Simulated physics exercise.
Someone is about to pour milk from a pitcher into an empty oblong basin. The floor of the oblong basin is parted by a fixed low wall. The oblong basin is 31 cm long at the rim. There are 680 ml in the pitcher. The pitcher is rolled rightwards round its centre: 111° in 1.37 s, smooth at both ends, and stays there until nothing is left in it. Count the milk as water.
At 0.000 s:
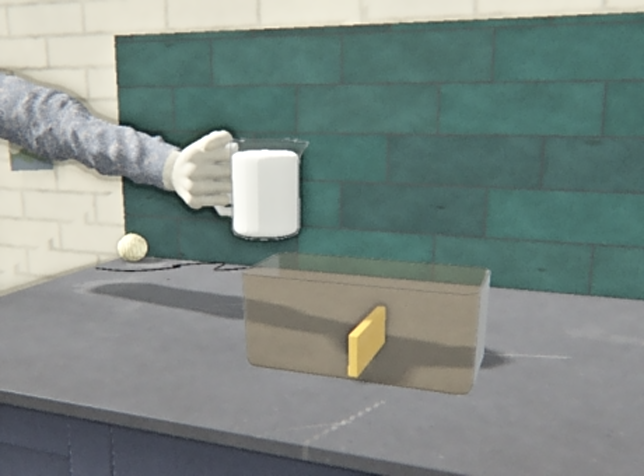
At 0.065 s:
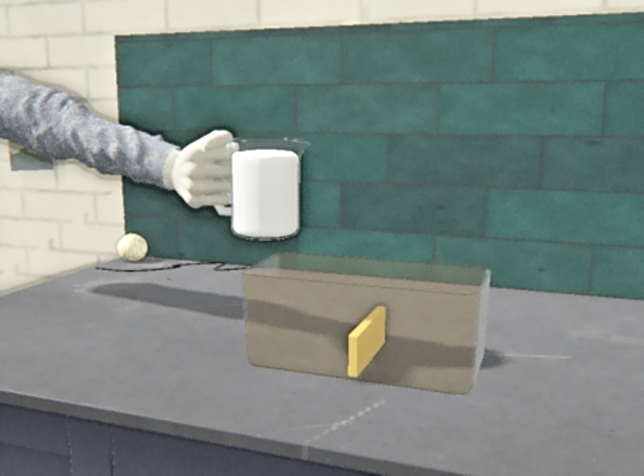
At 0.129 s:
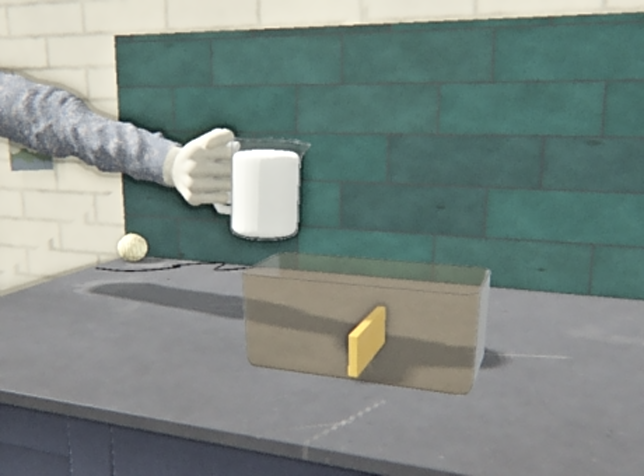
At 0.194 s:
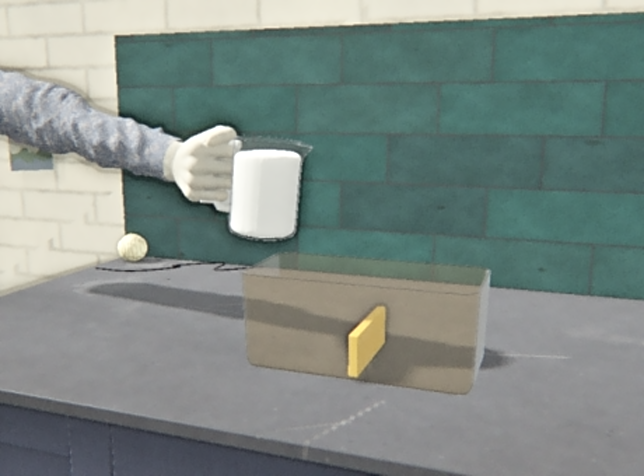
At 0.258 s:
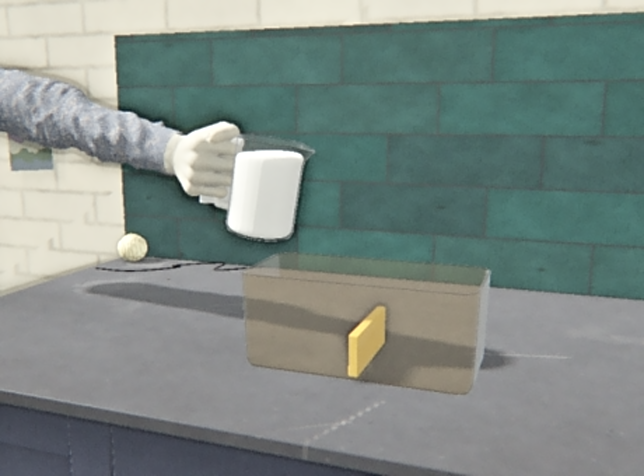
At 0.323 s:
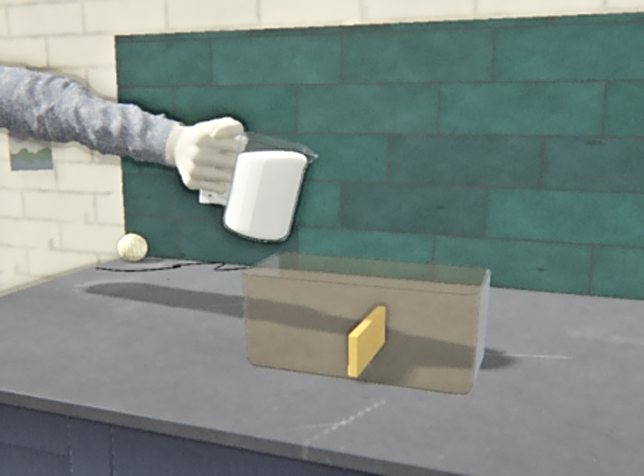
A gloved hand holds a pitcher of milk above a clear basin and slowly tilts it rightwards.
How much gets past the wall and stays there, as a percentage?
About 22 per cent.
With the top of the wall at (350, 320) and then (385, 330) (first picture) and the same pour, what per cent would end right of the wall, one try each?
In turn about 60 and 5 per cent.
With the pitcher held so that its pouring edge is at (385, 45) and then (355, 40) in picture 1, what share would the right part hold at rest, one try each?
First 65, then 90 per cent.
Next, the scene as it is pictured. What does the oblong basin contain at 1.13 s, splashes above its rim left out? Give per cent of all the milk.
Near 58 in a hundred.
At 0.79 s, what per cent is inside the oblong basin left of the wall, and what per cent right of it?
Near 4 on the left, 3 on the right.
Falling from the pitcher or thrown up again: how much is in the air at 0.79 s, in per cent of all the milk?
Near 12 in a hundred.
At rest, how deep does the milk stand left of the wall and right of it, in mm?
Some 26 mm on the left and 8 mm on the right.
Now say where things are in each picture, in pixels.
Tilt 0°; pouring edge (308, 142); surface from (238, 154) to (298, 155); the oblong basin's rim runs from (262, 263) to (485, 282); the wall's top is at (368, 322), in the first frame.
Tilt 1°; pouring edge (308, 143); surface from (239, 154) to (298, 155), in the second frame.
Tilt 2°; pouring edge (310, 144); surface from (239, 153) to (299, 156), in the third frame.
Tilt 5°; pouring edge (312, 147); surface from (241, 153) to (301, 156), in the fourth frame.
Tilt 9°; pouring edge (314, 151); surface from (242, 154) to (304, 156), in the fifth frame.
Tilt 15°; pouring edge (317, 156); surface from (243, 160) to (309, 158), in the sixth frame.
After 0.79 s the tilt is 68° and 82 per cent is still to pour, 4 is left of the wall and 3 right of it.
After 1.13 s the tilt is 103° and 28 per cent is still to pour, 39 is left of the wall and 20 right of it.
After 1.48 s the tilt is 111° and 1 per cent is still to pour, 76 is left of the wall and 21 right of it.
After 1.87 s the tilt is 111° and 0 per cent is still to pour, 78 is left of the wall and 22 right of it.
In the end 78 per cent lies left of the wall, 22 right of it and 1 outside.
